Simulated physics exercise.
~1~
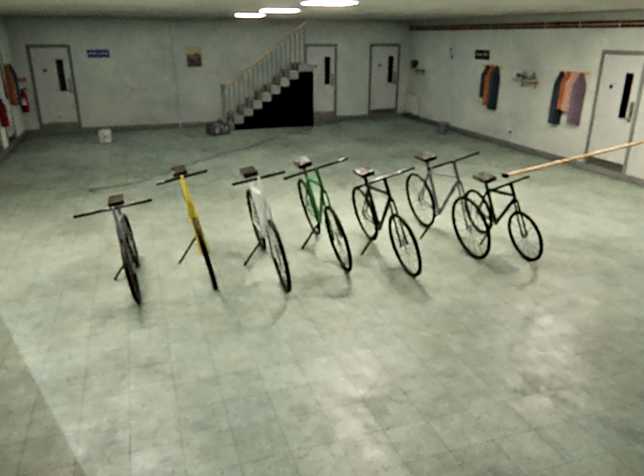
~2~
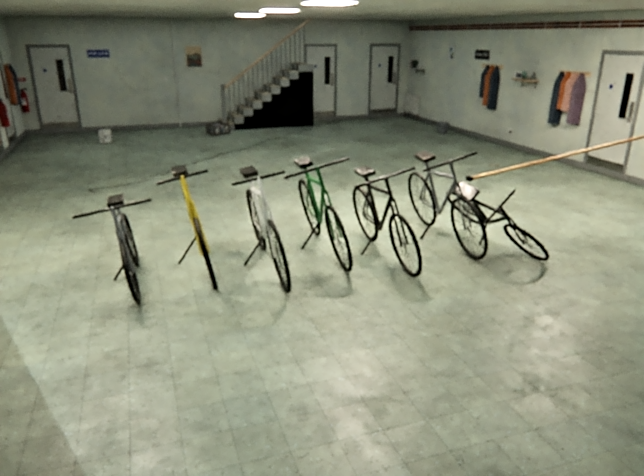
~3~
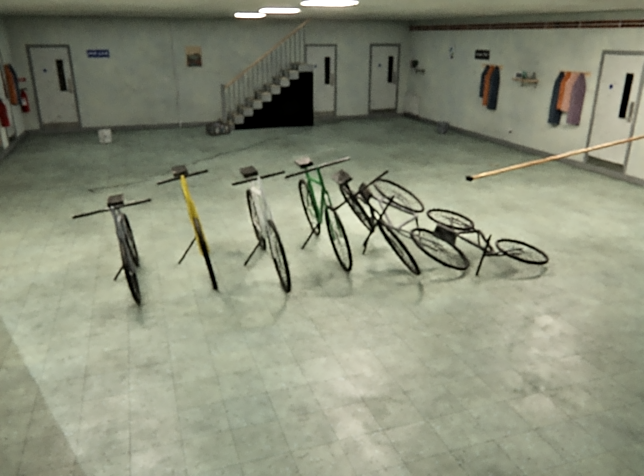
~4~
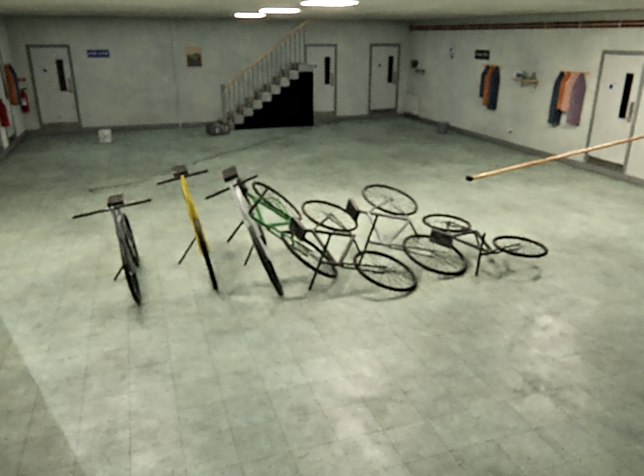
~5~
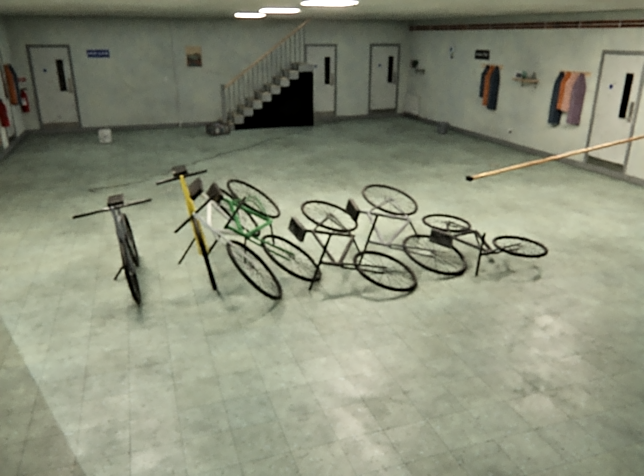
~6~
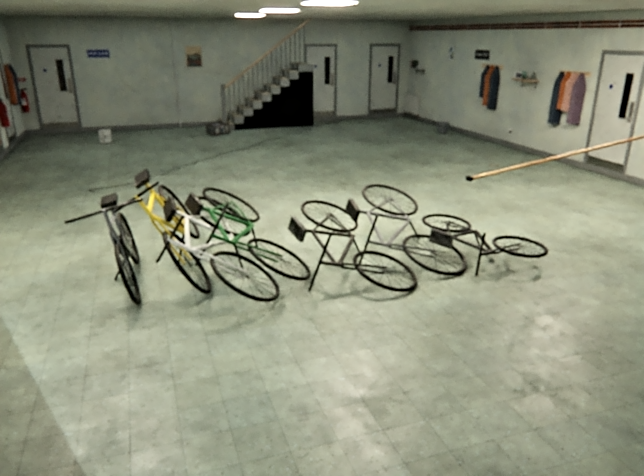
Seven bicycles stood in a row across a wide tiled room until a pole from the right tipped the rightmost one, and they toppled leftward one after another, ending with the yellow one leaning near the leftmost, which stayed standing.
